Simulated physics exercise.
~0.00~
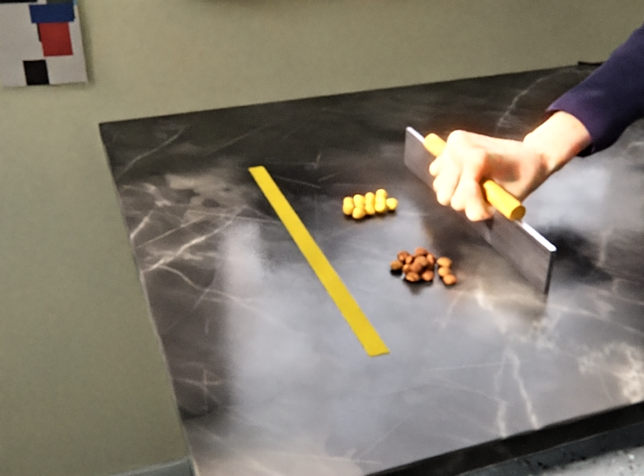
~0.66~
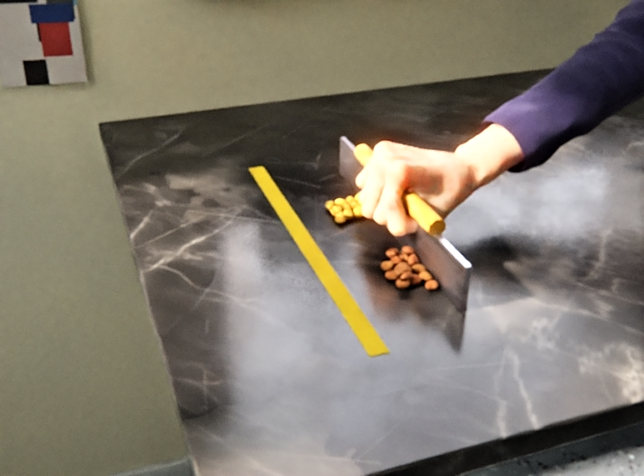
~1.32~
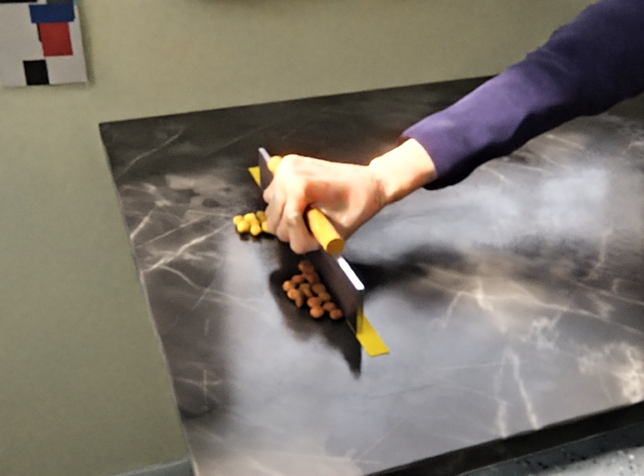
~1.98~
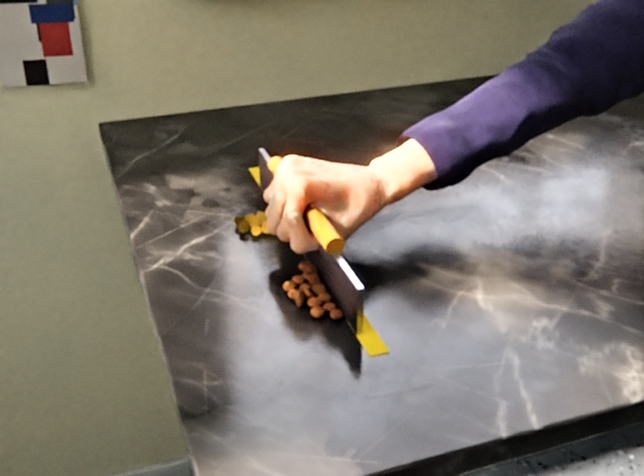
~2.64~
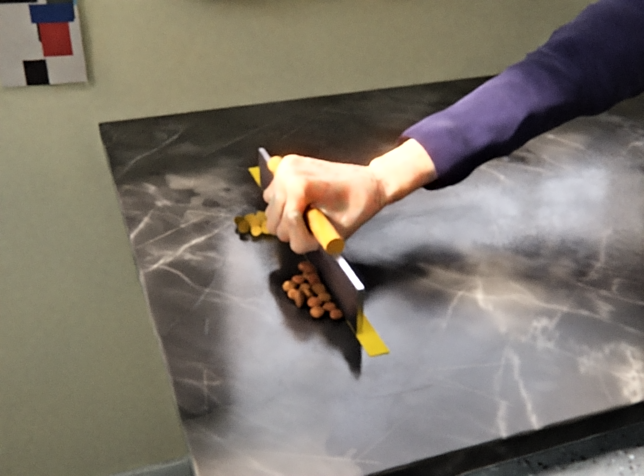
A hand holding a scraper by its yellow handle pushed two small piles, one yellow and one brown, leftward across a dark marbled table, then stopped at the yellow tape and stayed still, with both piles resting on the table just past it.
